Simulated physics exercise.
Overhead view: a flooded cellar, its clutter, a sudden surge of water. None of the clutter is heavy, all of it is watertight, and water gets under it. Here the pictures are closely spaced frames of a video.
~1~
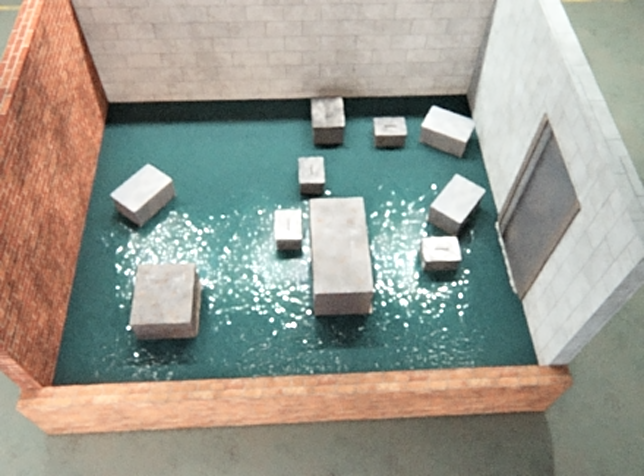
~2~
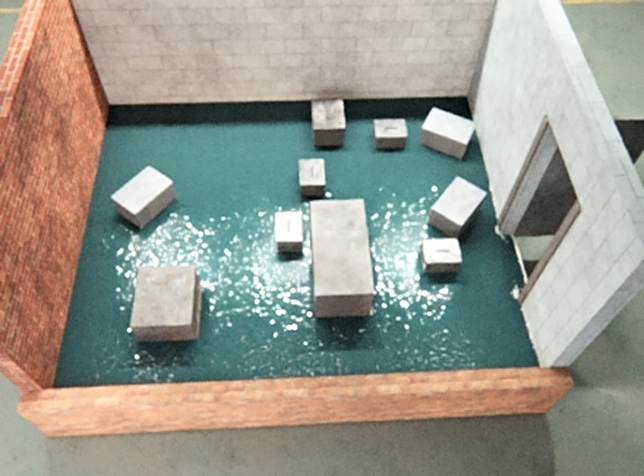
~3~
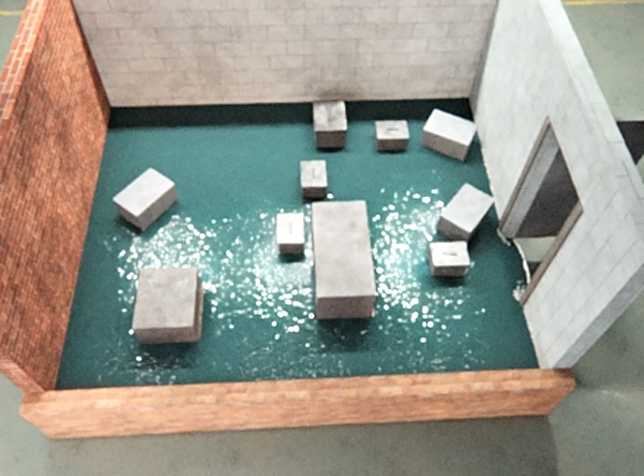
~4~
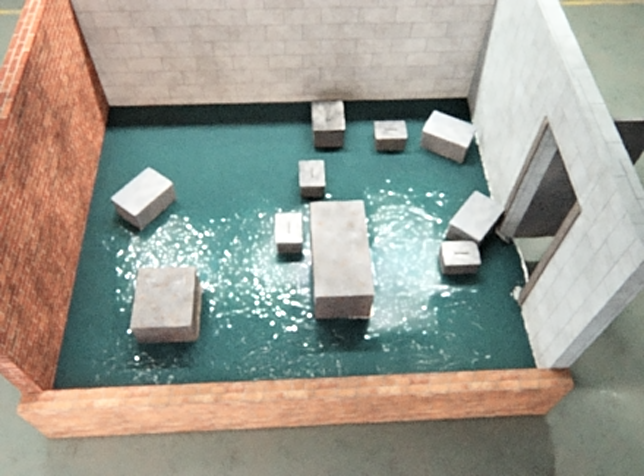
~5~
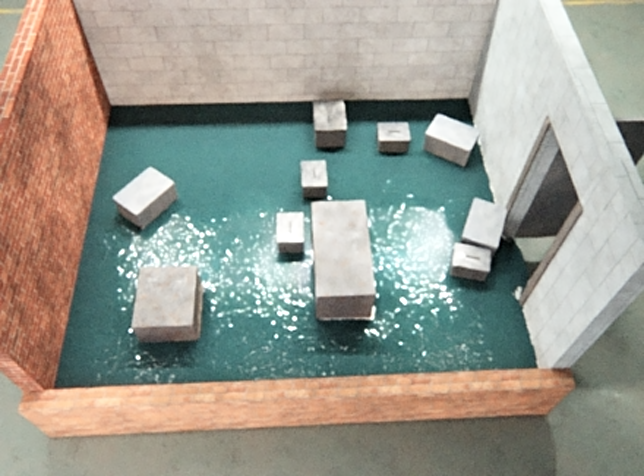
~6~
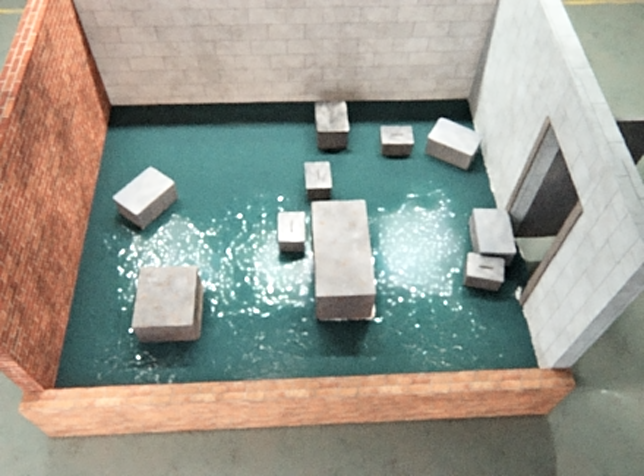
Pale grey boxes float on teal water in a flooded cellar, seen from high above, with brick walls at the left and front and pale block walls behind and at the right. A tall block sits near the centre, with others scattered around it. The doorway at the right opens, then a crate and a smaller tote drift right and slightly forward beside it, while a few others barely shift.
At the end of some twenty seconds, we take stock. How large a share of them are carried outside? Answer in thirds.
Two thirds or more.
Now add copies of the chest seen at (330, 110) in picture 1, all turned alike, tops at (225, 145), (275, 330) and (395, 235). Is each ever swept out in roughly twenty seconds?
Okay, one at a time: Does not get out, next gets out, last gets out.
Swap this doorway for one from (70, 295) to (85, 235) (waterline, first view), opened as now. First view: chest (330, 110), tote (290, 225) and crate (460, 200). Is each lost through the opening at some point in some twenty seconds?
One after the other: Still in, no, still in.
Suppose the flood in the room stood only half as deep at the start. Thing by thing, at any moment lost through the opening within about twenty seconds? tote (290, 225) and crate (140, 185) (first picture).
First object: Never leaves; second object: Never leaves.
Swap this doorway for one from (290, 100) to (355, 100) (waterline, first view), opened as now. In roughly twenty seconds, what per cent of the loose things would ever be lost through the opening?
It works out to some 60 in a hundred.
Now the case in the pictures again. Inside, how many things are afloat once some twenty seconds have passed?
By my tally, 2.
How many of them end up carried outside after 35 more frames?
By then the total stands at 5.
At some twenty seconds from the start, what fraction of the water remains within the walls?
Close to 54 per cent.
A moment on, 2 of 8 are out; 6 afloat.
Next, 3 of 8 are out; 5 afloat.
Later, 5 of 8 are out; 3 afloat.
In the end, 6 of 8 are out; 2 afloat.
